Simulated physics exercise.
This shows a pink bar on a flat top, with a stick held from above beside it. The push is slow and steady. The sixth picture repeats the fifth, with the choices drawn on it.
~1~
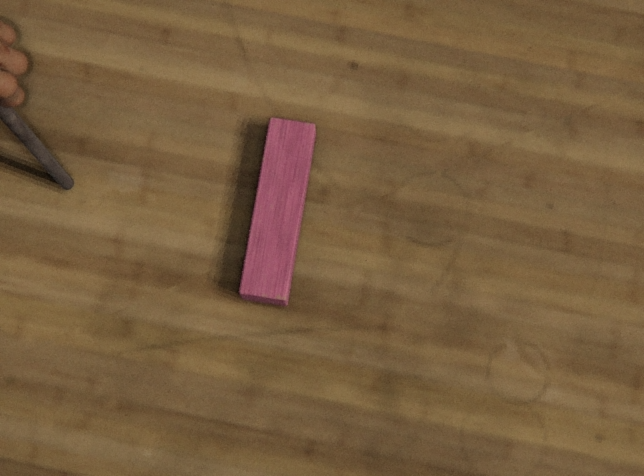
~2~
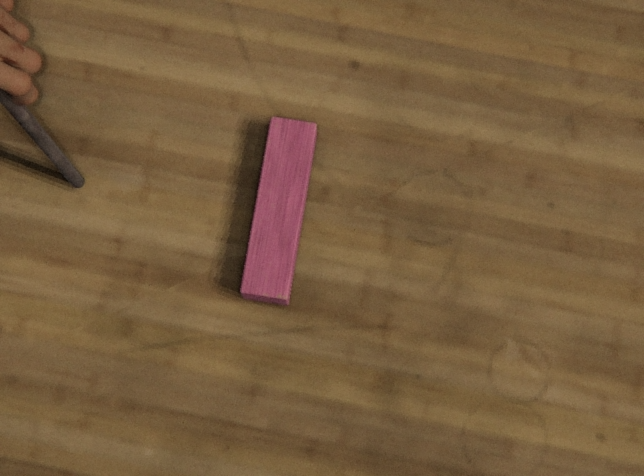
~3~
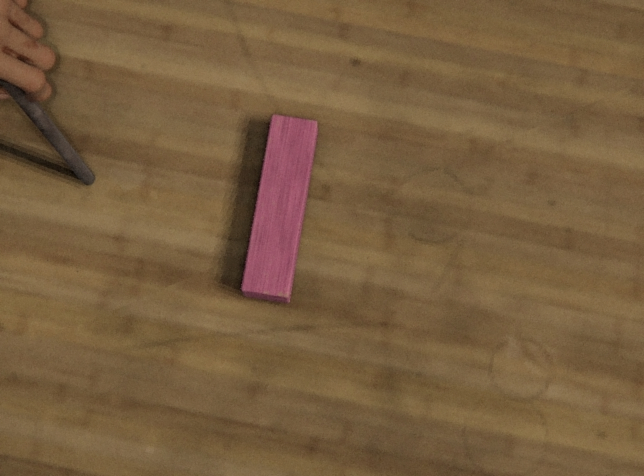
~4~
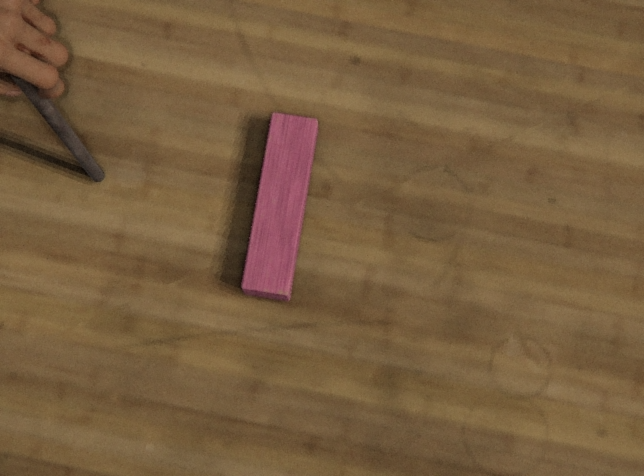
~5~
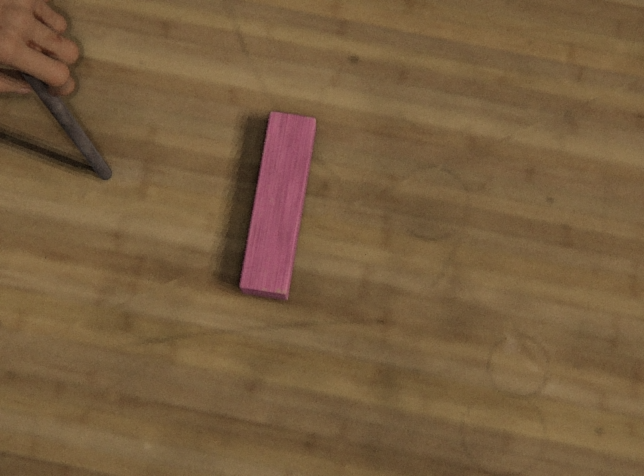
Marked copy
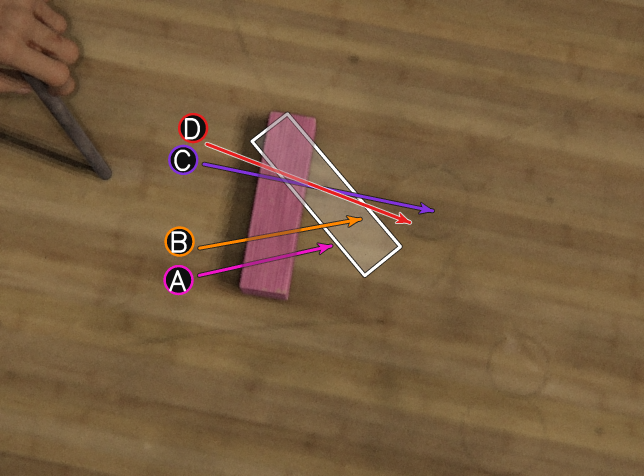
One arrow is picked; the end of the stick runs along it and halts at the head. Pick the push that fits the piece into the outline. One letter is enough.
Choose stroke A.
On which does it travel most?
B.
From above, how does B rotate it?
It turns anticlockwise.
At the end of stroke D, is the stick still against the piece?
Yes.
On the marked copy, A from (199, 275) to (331, 246); B from (200, 248) to (360, 219); C from (204, 164) to (433, 211); D from (207, 144) to (410, 222).
With A. Early on, foot of the stick (248, 264), piece (282, 200).
Further on, foot of the stick (296, 254), piece (307, 191).
At the end, foot of the stick (331, 246), piece (325, 184); it fills the outline.
As for the rest, B leaves the piece out of the outline, at (370, 175); C leaves the piece out of the outline, at (347, 239); D leaves the piece out of the outline, at (336, 244).
